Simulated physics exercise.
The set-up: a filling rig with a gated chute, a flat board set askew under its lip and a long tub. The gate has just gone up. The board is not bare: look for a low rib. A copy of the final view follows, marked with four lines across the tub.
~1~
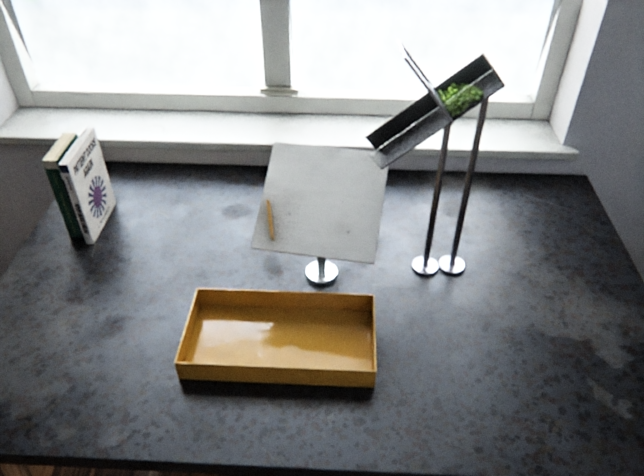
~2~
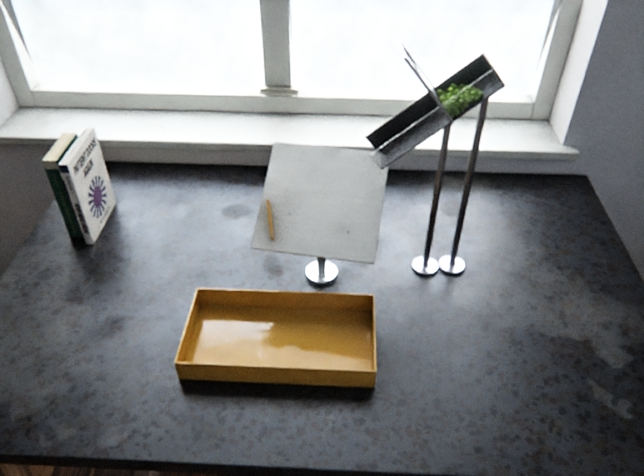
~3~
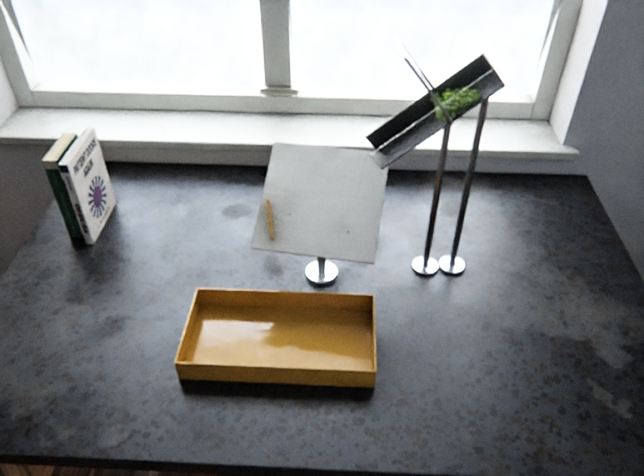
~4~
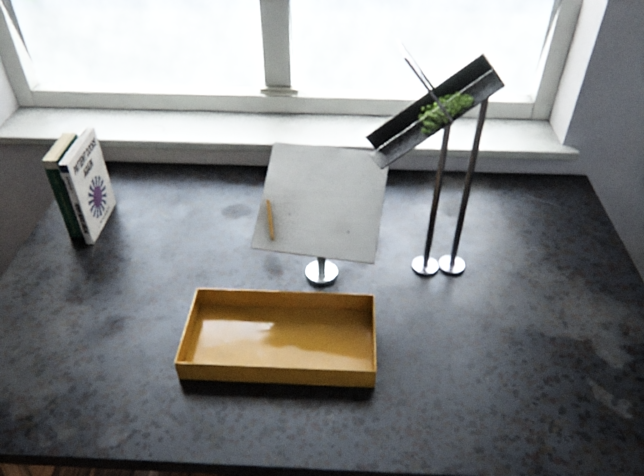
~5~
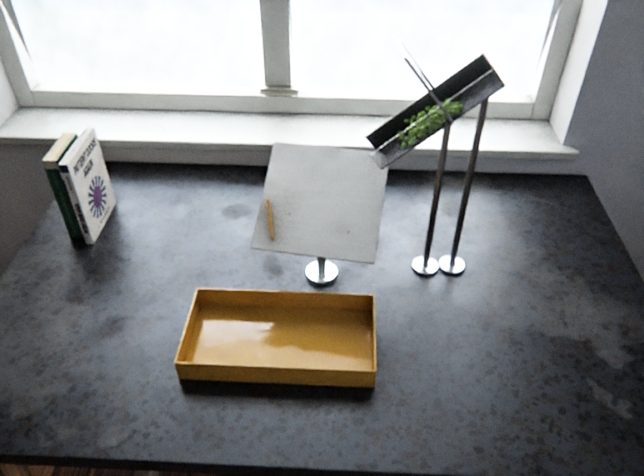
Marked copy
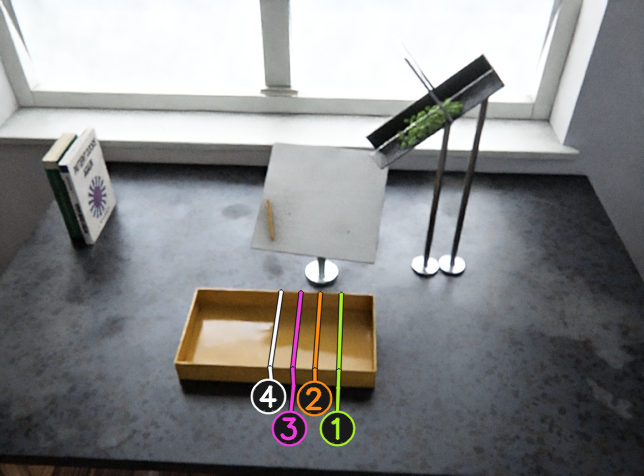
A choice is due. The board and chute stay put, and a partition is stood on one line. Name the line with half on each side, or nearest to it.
The answer is line 4.
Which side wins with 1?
Left.
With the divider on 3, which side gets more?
More lands on the left.
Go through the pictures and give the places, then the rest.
The first picture shows load behind the gate near (457, 98), dried peas; lip of the chute near (379, 160), sloping fairly steeply.
The second picture shows middle of the board near (322, 199), tilted fairly steeply; middle of its low edge near (311, 256); of its high edge near (331, 147).
The third picture shows front corners of the tub near (175, 362) and (376, 371), empty; front of the load near (438, 113).
The fourth picture shows middle of the load near (438, 110); its front near (424, 131), close to a third of the way to the lip; rib from (267, 199) to (272, 237).
The fifth picture shows middle of the load near (427, 122); its front near (400, 133), close to two thirds of the way to the lip.
On the marked copy, line 1 crosses the front rim at (338, 369); line 2 crosses the front rim at (314, 368); line 3 crosses the front rim at (292, 367); line 4 crosses the front rim at (270, 366).
If 1 is chosen, of what is caught, all but a few on the left of the divider, only a few on the right.
If 2 is chosen, of what is caught, all but a few on the left of the divider, a small share on the right.
If 3 is chosen, of what is caught, all but a few on the left of the divider, a small share on the right.
If 4 is chosen, of what is caught, close to half on the left of the divider, close to half on the right.
